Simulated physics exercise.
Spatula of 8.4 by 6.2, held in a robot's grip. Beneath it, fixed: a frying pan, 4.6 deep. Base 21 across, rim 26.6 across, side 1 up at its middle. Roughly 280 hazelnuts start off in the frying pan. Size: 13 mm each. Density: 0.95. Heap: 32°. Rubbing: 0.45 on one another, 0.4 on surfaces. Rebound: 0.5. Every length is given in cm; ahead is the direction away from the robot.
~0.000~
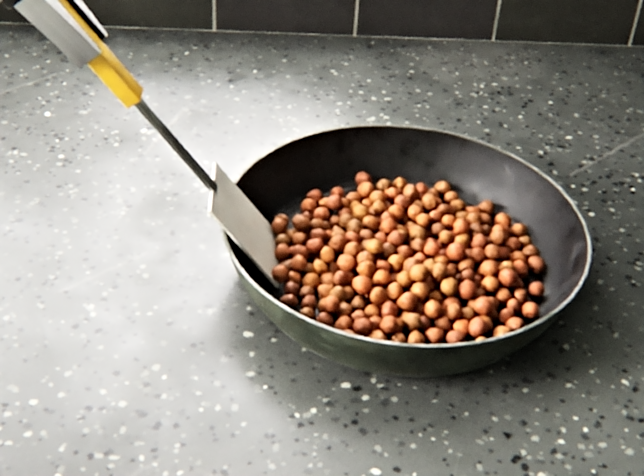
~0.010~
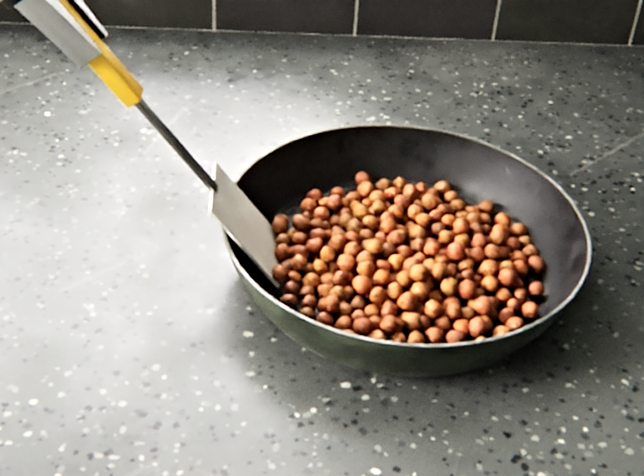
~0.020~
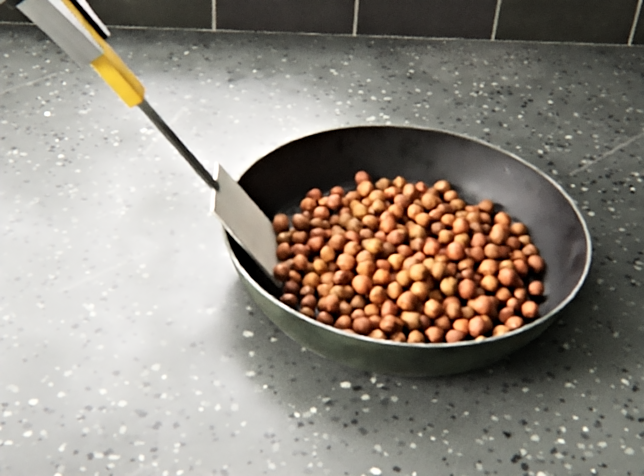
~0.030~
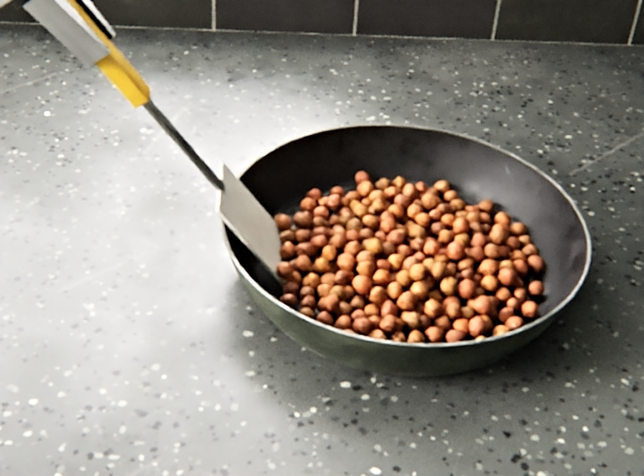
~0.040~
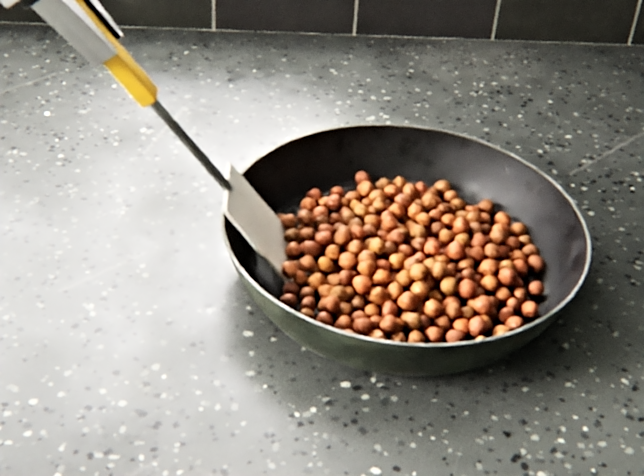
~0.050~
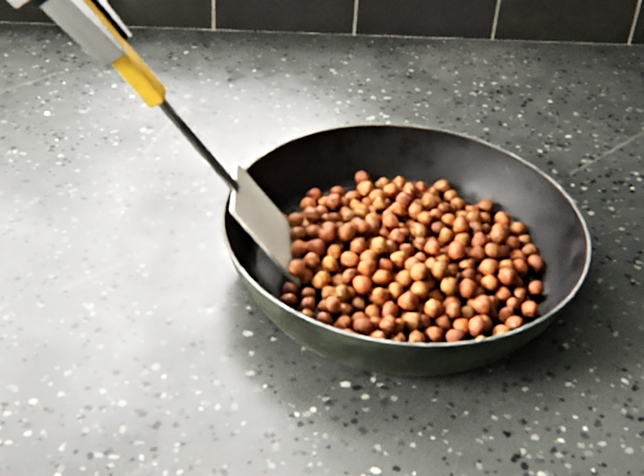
On a speckled grey countertop, a yellow-and-grey-handled spatula edges slightly right inside a dark frying pan of hazelnuts, which barely move.
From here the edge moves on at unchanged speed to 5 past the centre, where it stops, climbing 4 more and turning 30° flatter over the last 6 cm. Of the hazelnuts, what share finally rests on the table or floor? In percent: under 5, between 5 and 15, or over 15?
Under 5 percent.
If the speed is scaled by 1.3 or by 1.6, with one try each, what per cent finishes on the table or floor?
Roughly 0 percent for the first try, 0 percent for the second.
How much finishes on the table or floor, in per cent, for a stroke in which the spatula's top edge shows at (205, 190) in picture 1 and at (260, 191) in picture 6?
Near 10 in a hundred.
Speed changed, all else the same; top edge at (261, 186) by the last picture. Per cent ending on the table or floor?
10 %.
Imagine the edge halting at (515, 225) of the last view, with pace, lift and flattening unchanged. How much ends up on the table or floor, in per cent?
Around 0 percent ends on the table or floor.
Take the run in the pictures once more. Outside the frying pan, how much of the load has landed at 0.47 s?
Estimate: About 0 percent.
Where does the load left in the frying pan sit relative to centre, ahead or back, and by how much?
Forward offset: Roughly 3.5 cm.
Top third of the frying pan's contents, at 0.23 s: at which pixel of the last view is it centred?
Centre: Approx. (439, 249) in the last view.
By 0.14 s, sloping 54°, highest piece 4 above the table; 279 in the frying pan.
By 0.23 s, sloping 41°, highest piece 6 above the table; 279 in the frying pan.
By 0.47 s, sloping 24°, highest piece 4 above the table; 279 in the frying pan.
By 1.52 s, sloping 24°, highest piece 3 above the table; 279 in the frying pan.
Final count, 279 in the frying pan. That is 0 % on the table or floor.
